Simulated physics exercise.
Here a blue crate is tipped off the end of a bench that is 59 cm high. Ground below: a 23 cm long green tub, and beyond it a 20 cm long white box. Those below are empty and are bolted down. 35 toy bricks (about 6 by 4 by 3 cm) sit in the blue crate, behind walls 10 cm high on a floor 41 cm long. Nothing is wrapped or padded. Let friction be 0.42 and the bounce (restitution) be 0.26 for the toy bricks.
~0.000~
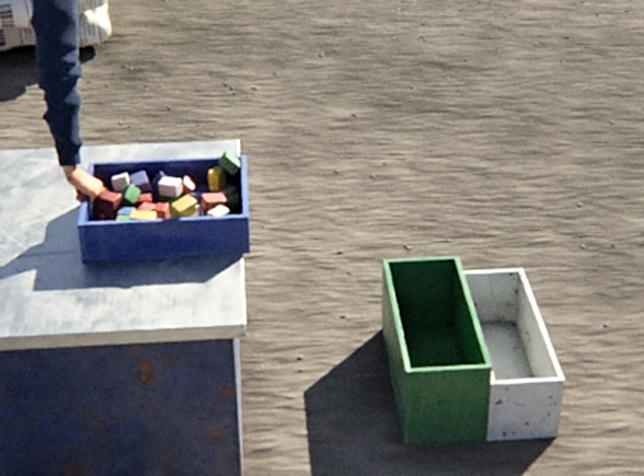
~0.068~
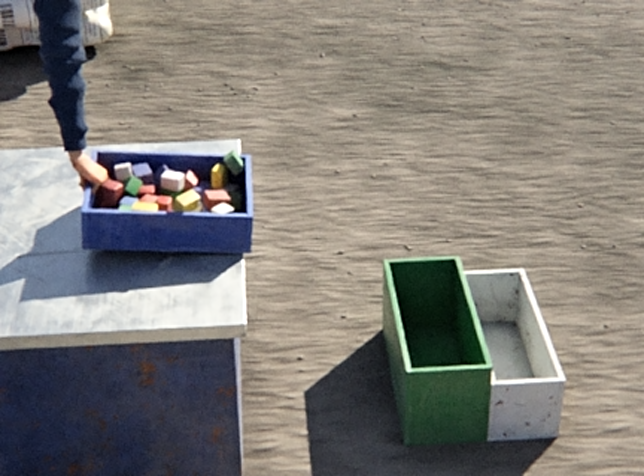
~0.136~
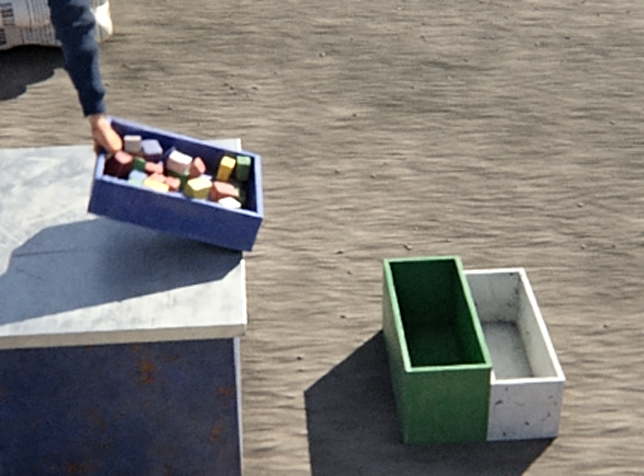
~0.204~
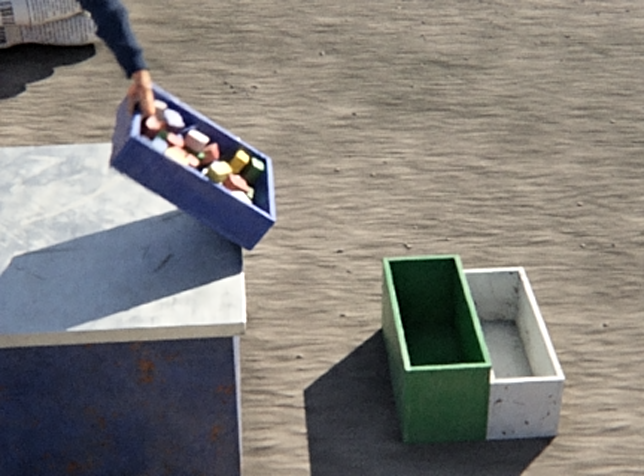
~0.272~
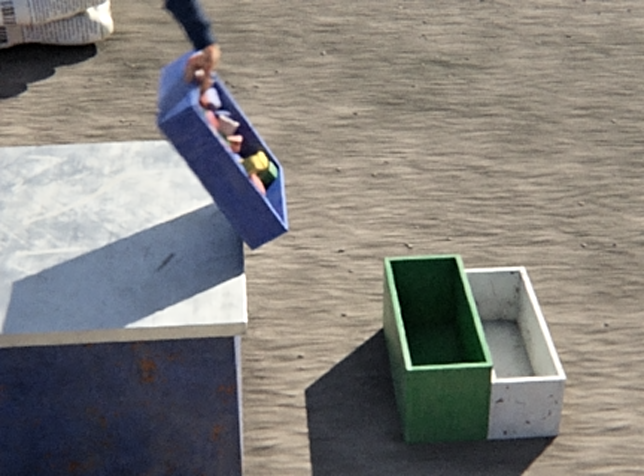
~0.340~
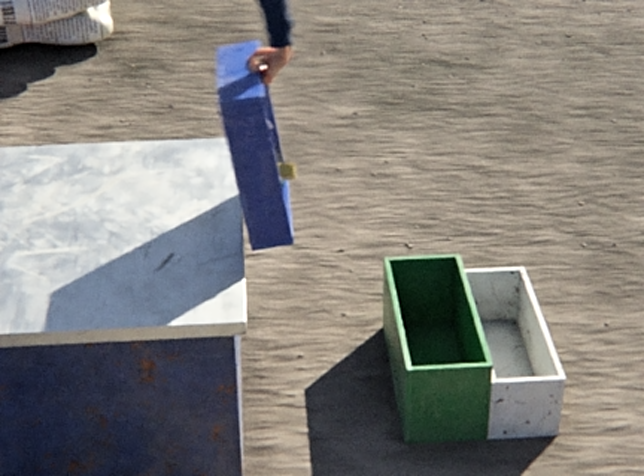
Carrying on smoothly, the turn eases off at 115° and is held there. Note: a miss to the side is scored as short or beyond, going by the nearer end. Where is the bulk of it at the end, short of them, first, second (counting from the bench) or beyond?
The bulk is before.
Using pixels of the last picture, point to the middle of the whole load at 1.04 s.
The middle lies close to (420, 371).
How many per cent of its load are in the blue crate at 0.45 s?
Roughly 75 percent.
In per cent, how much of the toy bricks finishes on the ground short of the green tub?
That comes to around 45 per cent.
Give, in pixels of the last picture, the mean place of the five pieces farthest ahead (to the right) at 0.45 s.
Mean position approx. (341, 135).
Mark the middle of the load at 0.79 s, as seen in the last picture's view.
Centre: Approx. (438, 362).
After 0.45 s, tilt 108°; 27 still in the blue crate and 8 in the air.
After 0.59 s, tilt 115°; 6 still in the blue crate and 29 in the air.
After 0.79 s, tilt 115°; 8 in the green tub, 8 in the white box, 7 on the ground short of the green tub, 1 on the ground beyond the white box and 11 in the air.
When it is over (at 1.04 s), 8 in the green tub, 8 in the white box, 15 on the ground short of the green tub and 4 on the ground beyond the white box.
